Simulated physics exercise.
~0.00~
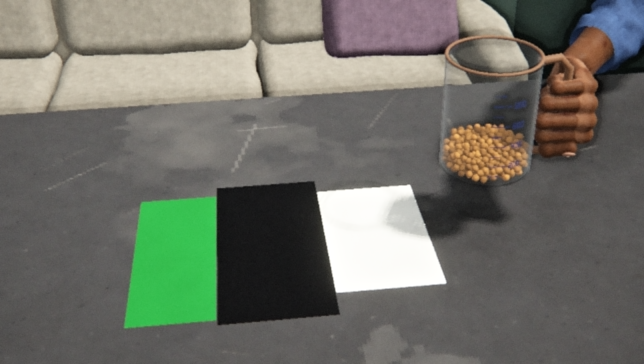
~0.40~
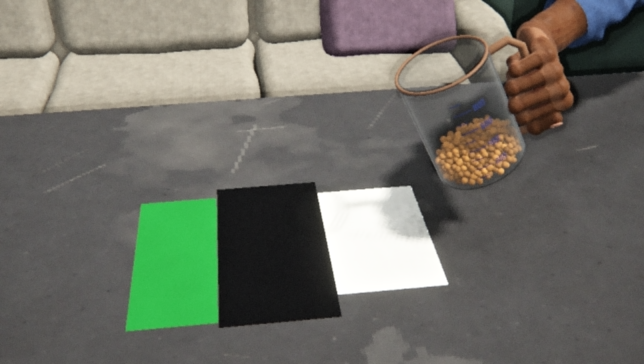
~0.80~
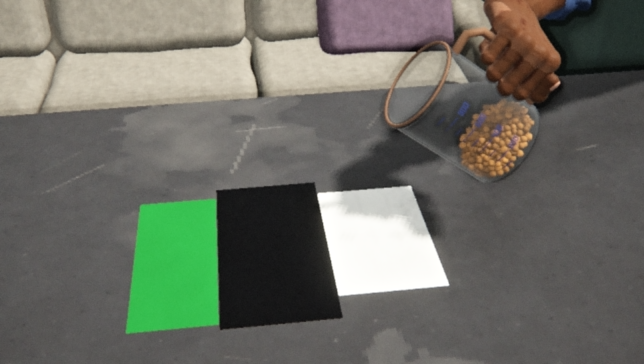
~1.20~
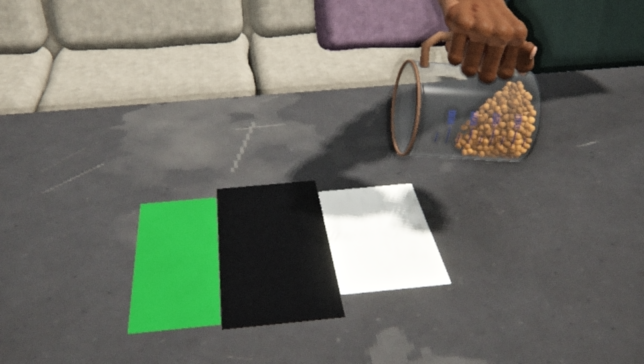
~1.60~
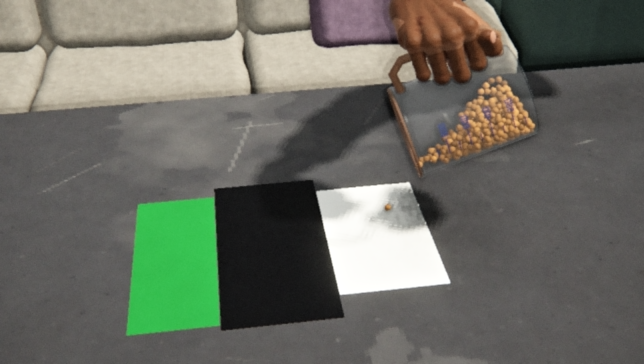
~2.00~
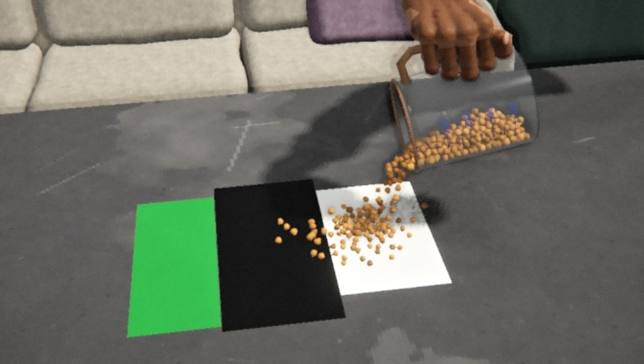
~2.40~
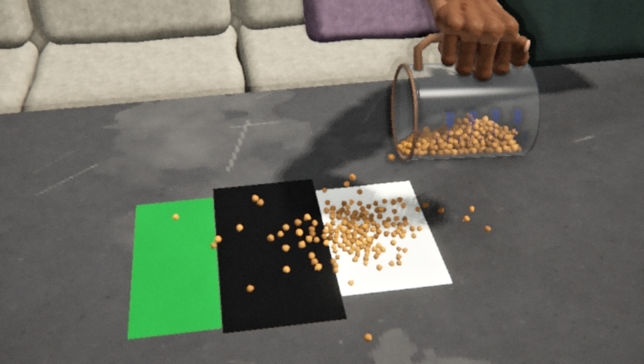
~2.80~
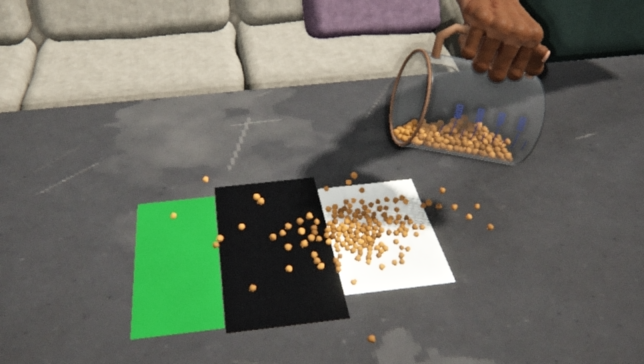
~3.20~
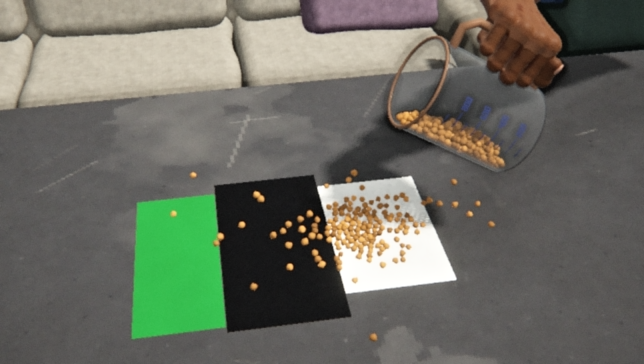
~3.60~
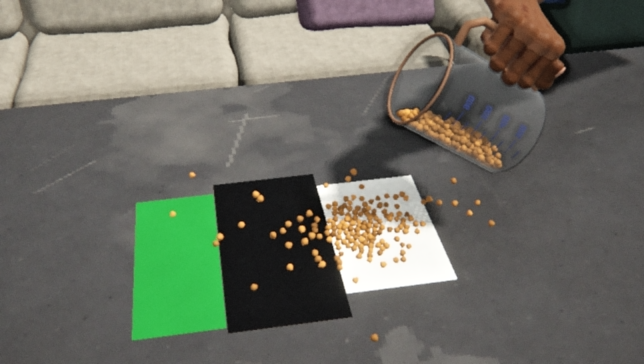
A hand tipped a clear jug of roasted chickpeas onto its side, spilling many across the white mat, with some scattering onto the black mat and a few beyond, then tilted it partway back up and held it, still holding most of them.
